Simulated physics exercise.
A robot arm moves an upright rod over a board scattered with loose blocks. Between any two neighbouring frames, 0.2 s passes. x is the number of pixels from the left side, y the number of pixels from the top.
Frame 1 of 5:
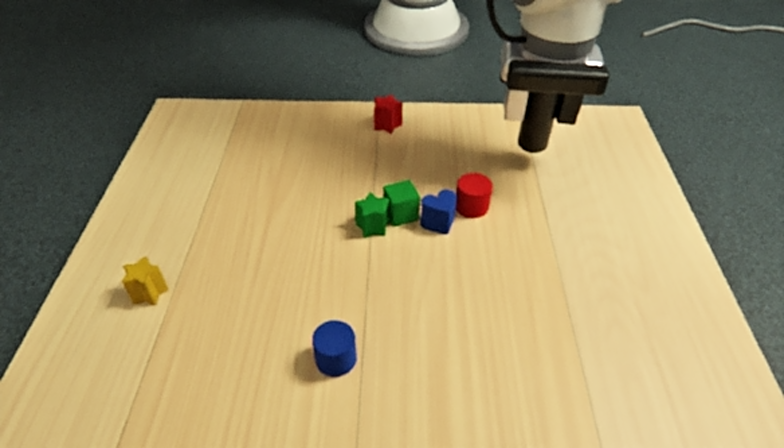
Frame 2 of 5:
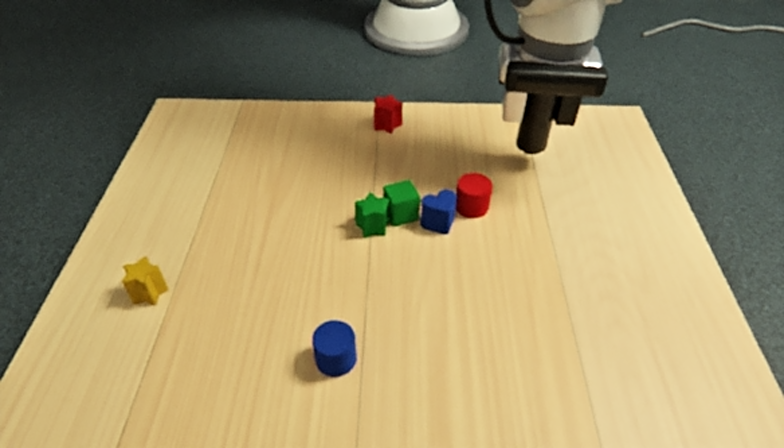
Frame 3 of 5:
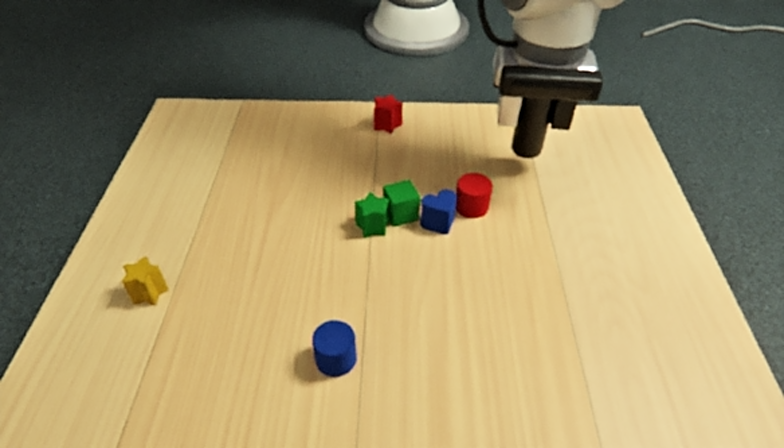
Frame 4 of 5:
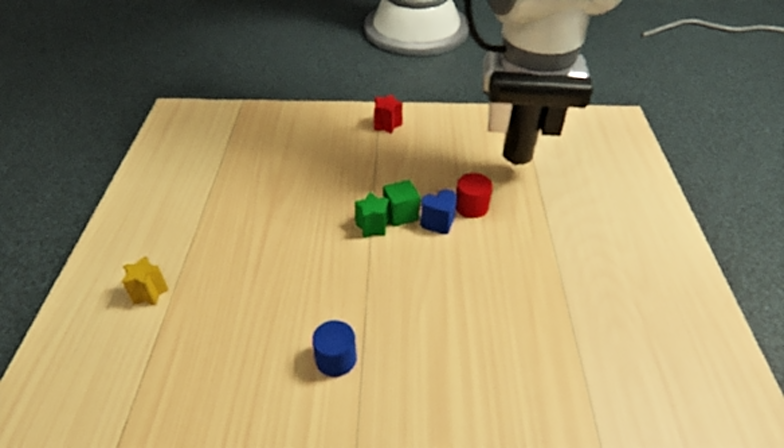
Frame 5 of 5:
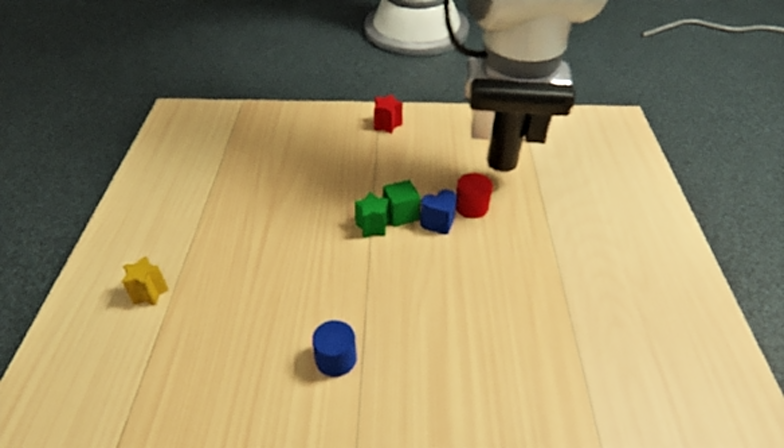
We see a robot arm holding an upright rod over a wooden board scattered with colourful blocks. The rod barely shifts at first, then moves a short way left and toward the viewer, nearing the red round block; the blocks stay still.
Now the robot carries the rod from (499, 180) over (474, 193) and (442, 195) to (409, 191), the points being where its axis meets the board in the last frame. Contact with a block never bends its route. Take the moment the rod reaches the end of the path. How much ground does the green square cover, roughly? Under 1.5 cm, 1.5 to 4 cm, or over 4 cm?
Distance: Below 1.5 cm.
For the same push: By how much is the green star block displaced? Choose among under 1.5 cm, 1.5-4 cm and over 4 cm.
Once the path is done, the green star block lies within 1.5 cm of its present place.
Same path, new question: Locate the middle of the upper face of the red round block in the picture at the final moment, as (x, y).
It will likely be found at (460, 196).
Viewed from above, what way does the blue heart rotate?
Spin direction: Clockwise.
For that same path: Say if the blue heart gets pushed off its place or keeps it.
Moved off its spot.
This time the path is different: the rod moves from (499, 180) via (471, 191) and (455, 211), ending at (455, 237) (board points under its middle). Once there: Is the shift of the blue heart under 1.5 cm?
My answer is no.
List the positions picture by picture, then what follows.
The first picture shows rod tip at (532, 145); block tops, green star block at (372, 203); green square at (402, 191); blue heart at (441, 200); red round block at (475, 183).
The second picture shows rod at (531, 146); blocks unchanged.
The third picture shows rod at (526, 150); blocks unchanged.
The fourth picture shows rod at (517, 157); blocks unchanged.
The fifth picture shows rod at (502, 164); green star block at (372, 203); green square at (402, 191); blue heart at (441, 200); red round block at (475, 183).
The first path, step by step. One third of the way, rod at (476, 176); blue heart at (436, 204); red round block at (467, 191).
Two thirds of the way, rod at (443, 178); blue heart at (429, 210), turned 35° clockwise; red round block at (460, 196).
At the end, rod at (410, 174); green star block in place; green square in place; blue heart at (429, 210), turned 35° clockwise; red round block at (460, 196).
